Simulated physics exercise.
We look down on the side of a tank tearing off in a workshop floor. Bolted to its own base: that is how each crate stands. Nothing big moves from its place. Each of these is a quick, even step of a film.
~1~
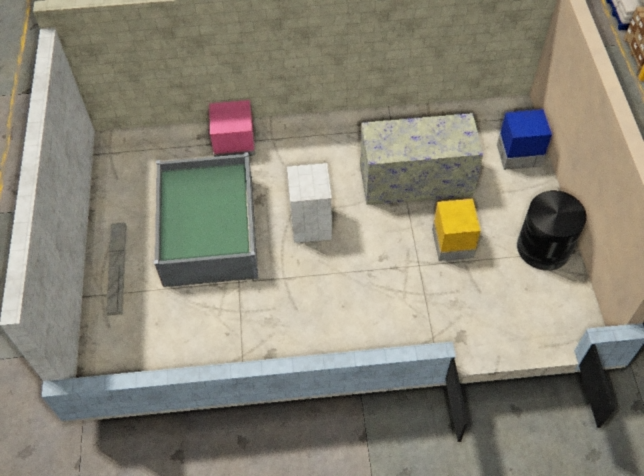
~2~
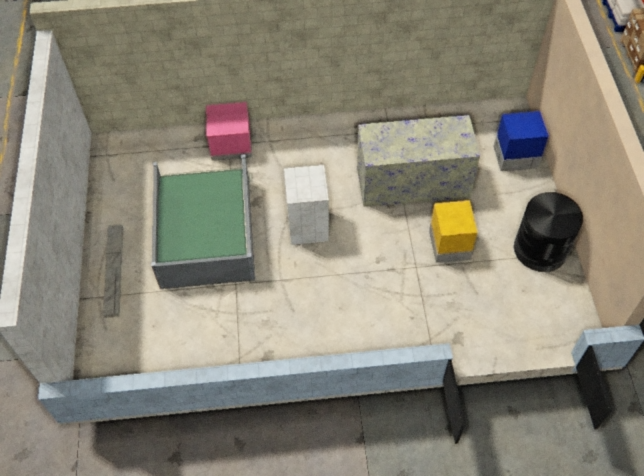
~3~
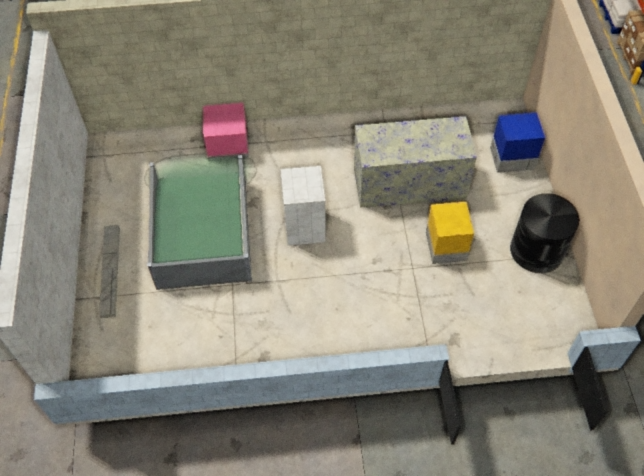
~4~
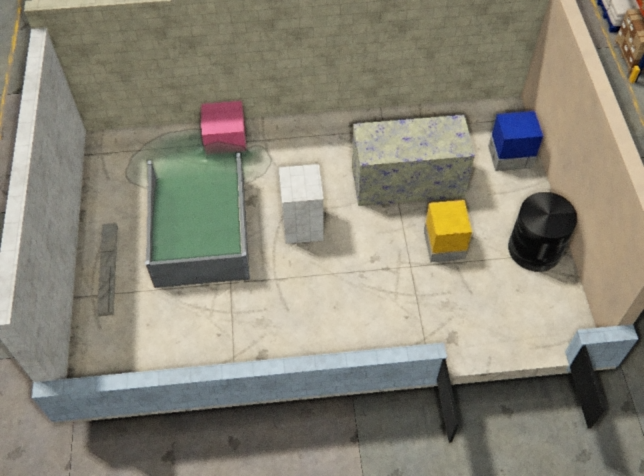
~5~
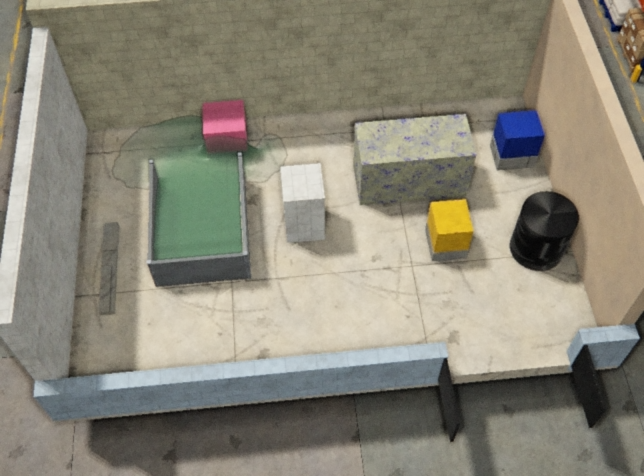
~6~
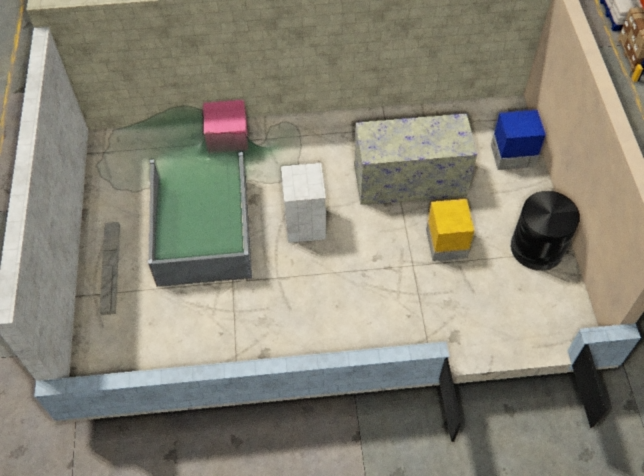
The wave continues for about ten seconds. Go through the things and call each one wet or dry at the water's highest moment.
Called one by one: The yellow crate is dry; the pink crate is wet; the blue crate is dry.
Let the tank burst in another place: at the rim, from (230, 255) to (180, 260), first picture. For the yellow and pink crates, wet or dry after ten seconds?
In short: Yellow stays untouched; pink stays untouched.
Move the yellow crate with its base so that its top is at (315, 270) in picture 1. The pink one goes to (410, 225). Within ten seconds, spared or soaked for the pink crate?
As for the pink one, it keeps clear.
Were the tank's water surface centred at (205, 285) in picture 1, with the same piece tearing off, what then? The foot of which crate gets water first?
Answer: The crate marked pink.
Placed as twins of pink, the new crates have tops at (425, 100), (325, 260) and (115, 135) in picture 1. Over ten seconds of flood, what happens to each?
So, in the order given: Flooded, untouched, flooded.
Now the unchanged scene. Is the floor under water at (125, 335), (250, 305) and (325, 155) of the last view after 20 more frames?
Going through them one by one, the first is waterlogged, the second spared and the third waterlogged.
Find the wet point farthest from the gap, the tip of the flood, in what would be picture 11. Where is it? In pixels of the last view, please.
My estimate: Roughly (357, 113).
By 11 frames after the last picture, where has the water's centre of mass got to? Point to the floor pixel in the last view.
It is around (201, 177).
A moment on, water covers 20 % of the floor; the yellow crate not reached, the pink crate water round its plinth, the blue crate not reached.
Next, water covers 30 % of the floor; the yellow crate not reached, the pink crate water round its plinth, the blue crate not reached.
Then, water covers 50 % of the floor; the yellow crate water round its plinth, the pink crate water round its plinth, the blue crate water round its plinth.
Later, water covers 70 % of the floor; the yellow crate water round its plinth, the pink crate water round its plinth, the blue crate water round its plinth.
In the end, water covers 100 % of the floor; the yellow crate stayed above the water, the pink crate was topped, the blue crate stayed above the water.
